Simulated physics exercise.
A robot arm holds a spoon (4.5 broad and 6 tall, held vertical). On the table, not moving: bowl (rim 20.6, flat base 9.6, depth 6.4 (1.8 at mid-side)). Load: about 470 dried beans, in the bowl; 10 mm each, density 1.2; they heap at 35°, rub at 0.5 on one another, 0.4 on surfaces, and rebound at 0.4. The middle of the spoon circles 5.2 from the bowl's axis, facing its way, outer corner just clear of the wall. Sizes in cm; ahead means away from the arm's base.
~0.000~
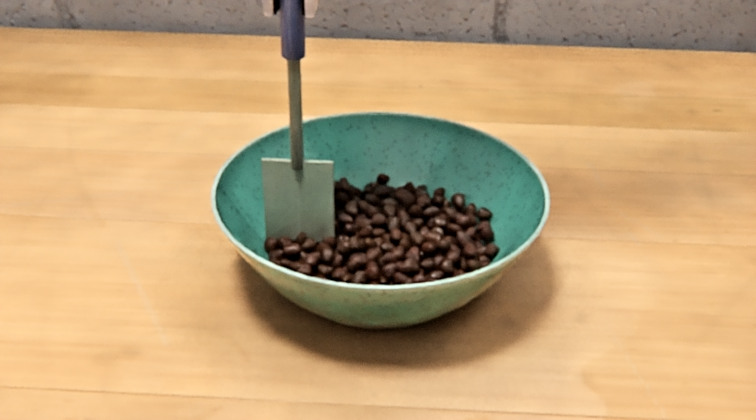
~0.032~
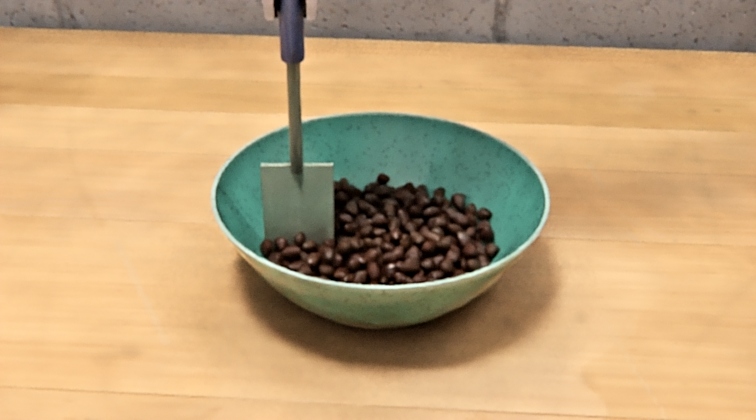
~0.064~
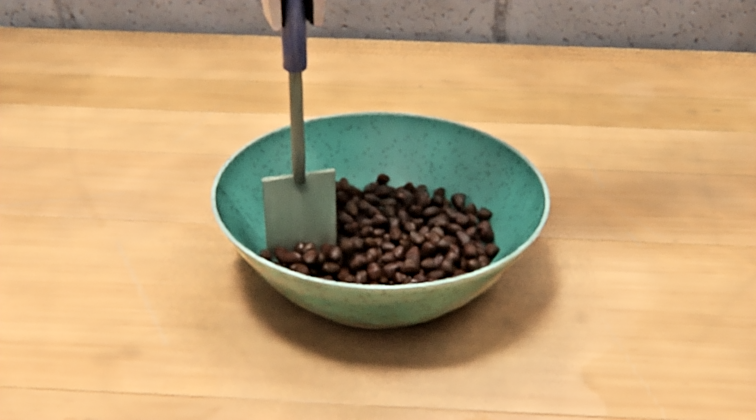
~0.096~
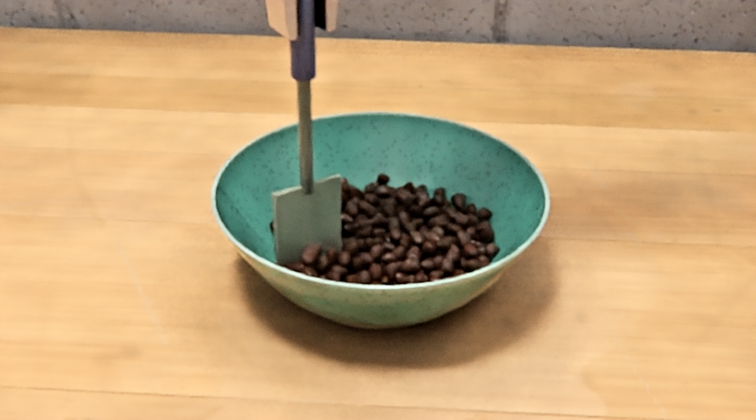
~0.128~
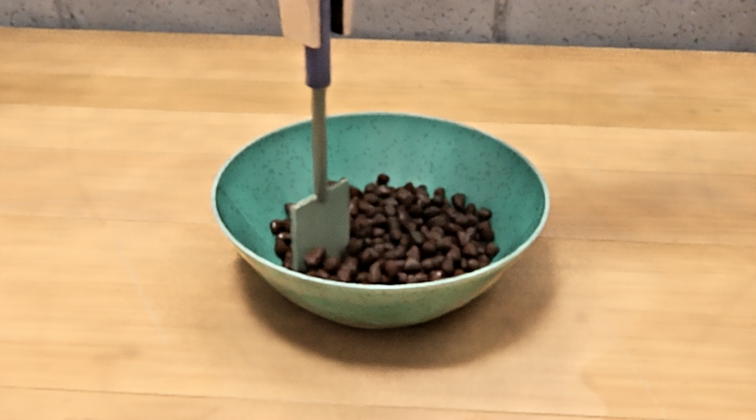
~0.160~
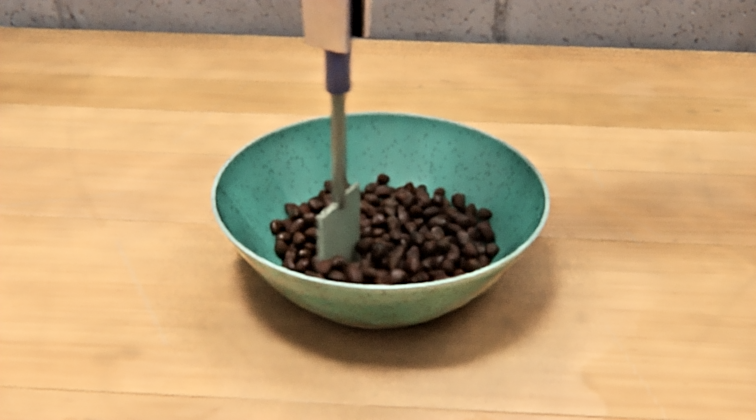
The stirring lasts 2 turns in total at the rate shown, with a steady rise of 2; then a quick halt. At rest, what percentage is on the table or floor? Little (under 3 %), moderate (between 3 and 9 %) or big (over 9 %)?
A little share, under 3 %, ends on the table or floor.
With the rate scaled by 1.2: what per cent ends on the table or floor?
Some 0 per cent.
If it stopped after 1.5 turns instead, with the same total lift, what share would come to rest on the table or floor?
In that case some 0 per cent.
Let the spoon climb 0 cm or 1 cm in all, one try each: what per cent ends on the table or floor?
About 5 and 0 per cent.
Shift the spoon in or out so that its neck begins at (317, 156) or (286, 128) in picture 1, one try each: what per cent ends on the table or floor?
About 0 and 0 per cent.
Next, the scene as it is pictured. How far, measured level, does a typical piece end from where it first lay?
About 2 cm.
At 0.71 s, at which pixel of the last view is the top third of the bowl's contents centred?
Around (310, 205).
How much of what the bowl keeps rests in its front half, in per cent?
Roughly 50 per cent.
After 0.71 s, 324° round, highest piece 7 above the table; 471 in the bowl, 1 on the table or floor.
After 1.26 s, 222° round, highest piece 5 above the table; 471 in the bowl, 1 on the table or floor.
After 1.74 s, 0° round, highest piece 5 above the table; 471 in the bowl, 1 on the table or floor.
After 2.44 s, 0° round, highest piece 5 above the table; 471 in the bowl, 1 on the table or floor.
In the end, 471 in the bowl, 1 on the table or floor. That is 0 % on the table or floor.
